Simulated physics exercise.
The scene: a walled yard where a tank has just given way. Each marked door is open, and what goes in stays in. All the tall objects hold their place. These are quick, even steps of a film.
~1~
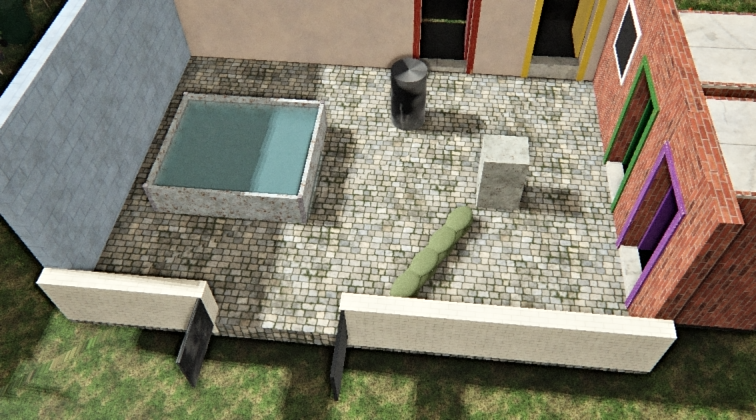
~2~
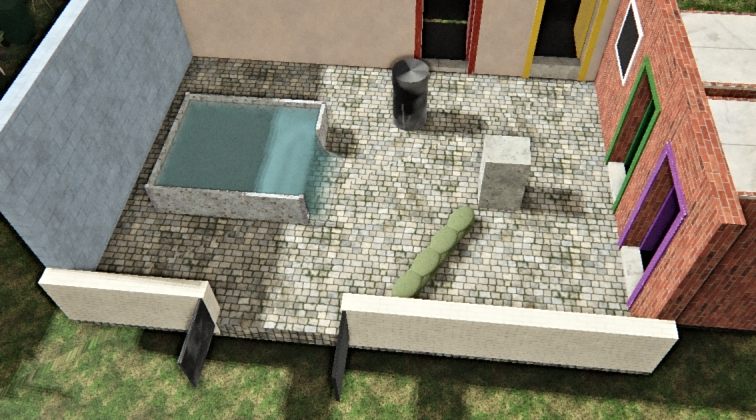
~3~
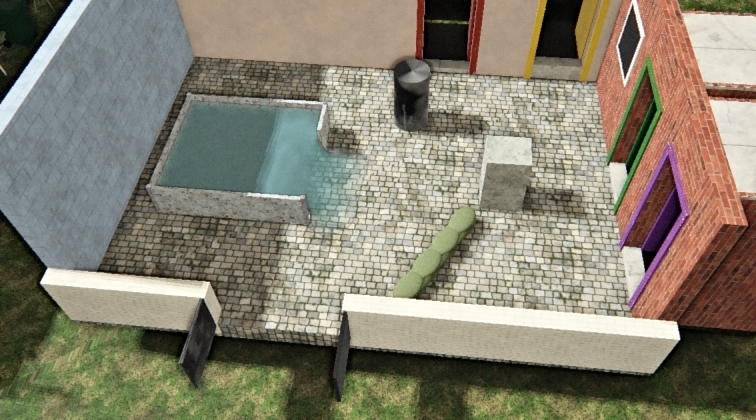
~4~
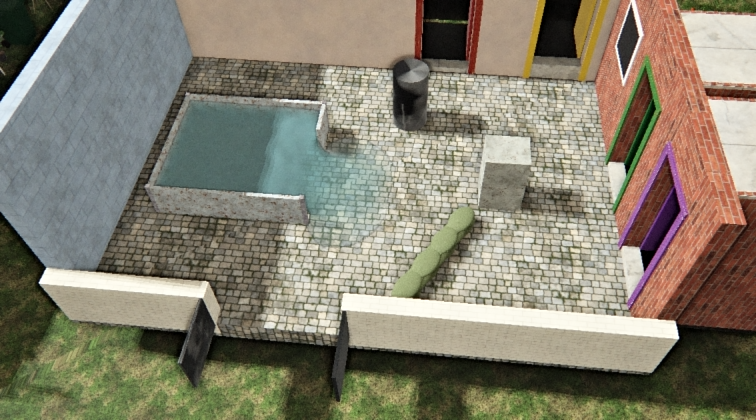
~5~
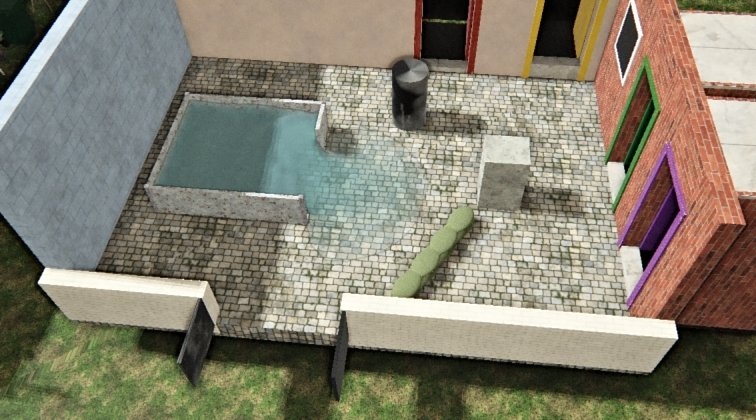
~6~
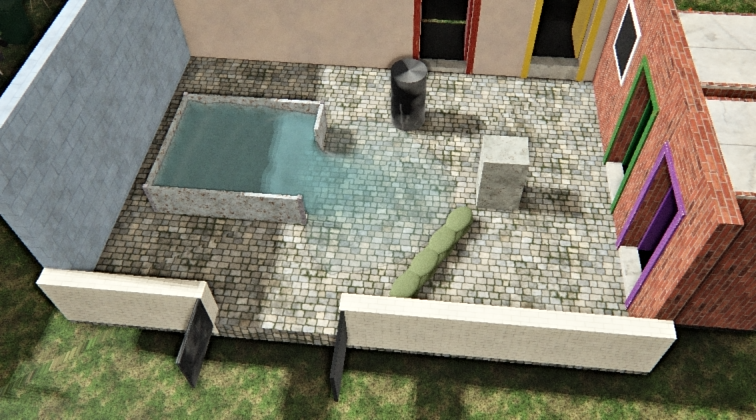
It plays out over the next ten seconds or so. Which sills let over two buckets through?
The yellow door holds within the limit; the green door holds within the limit; the purple door holds within the limit; the red door holds within the limit.
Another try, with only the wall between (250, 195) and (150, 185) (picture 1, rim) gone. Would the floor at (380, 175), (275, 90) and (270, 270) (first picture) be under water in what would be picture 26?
One after the other: Not flooded, clear, awash.
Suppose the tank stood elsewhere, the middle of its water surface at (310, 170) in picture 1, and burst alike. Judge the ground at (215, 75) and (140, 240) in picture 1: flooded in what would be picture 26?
As listed: Dry, free of water.
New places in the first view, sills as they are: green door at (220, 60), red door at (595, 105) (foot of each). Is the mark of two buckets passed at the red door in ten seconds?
Then: The red door passes that mark.
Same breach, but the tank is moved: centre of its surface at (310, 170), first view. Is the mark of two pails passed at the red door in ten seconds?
My reading: The red one goes over.
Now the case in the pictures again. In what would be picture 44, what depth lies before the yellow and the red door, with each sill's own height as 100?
About 40 and 90 per cent.
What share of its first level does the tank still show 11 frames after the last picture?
Some 54 per cent.
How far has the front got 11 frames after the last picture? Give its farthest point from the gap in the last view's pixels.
At about (591, 120).
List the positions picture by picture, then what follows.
The open tank at (240, 146) is whole and still, in the first frame.
Water pours out at (311, 178) and has run to (333, 154), in the second frame.
The front is at (356, 157), out from the gap at (312, 180), in the third frame.
Water pours out at (311, 180) and has run to (383, 158), in the fourth frame.
The front is at (420, 174), out from the gap at (311, 180), in the fifth frame.
Water pours out at (310, 180) and has run to (448, 182), in the sixth frame.
A moment on, water covers 20 % of the floor; the yellow door not reached, the green door not reached, the purple door not reached, the red door not reached.
Next, water covers 35 % of the floor; the yellow door not reached, the green door not reached, the purple door not reached, the red door not reached.
Then, water covers 55 % of the floor; the yellow door wet at the sill, nothing in, the green door wet at the sill, nothing in, the purple door wet at the sill, nothing in, the red door not reached.
Later, water covers 70 % of the floor; the yellow door wet at the sill, nothing in, the green door wet at the sill, nothing in, the purple door wet at the sill, nothing in, the red door under two buckets in.
In the end, water covers 90 % of the floor; the yellow door wet at the sill, nothing in, the green door wet at the sill, nothing in, the purple door under two buckets in, the red door under two buckets in.
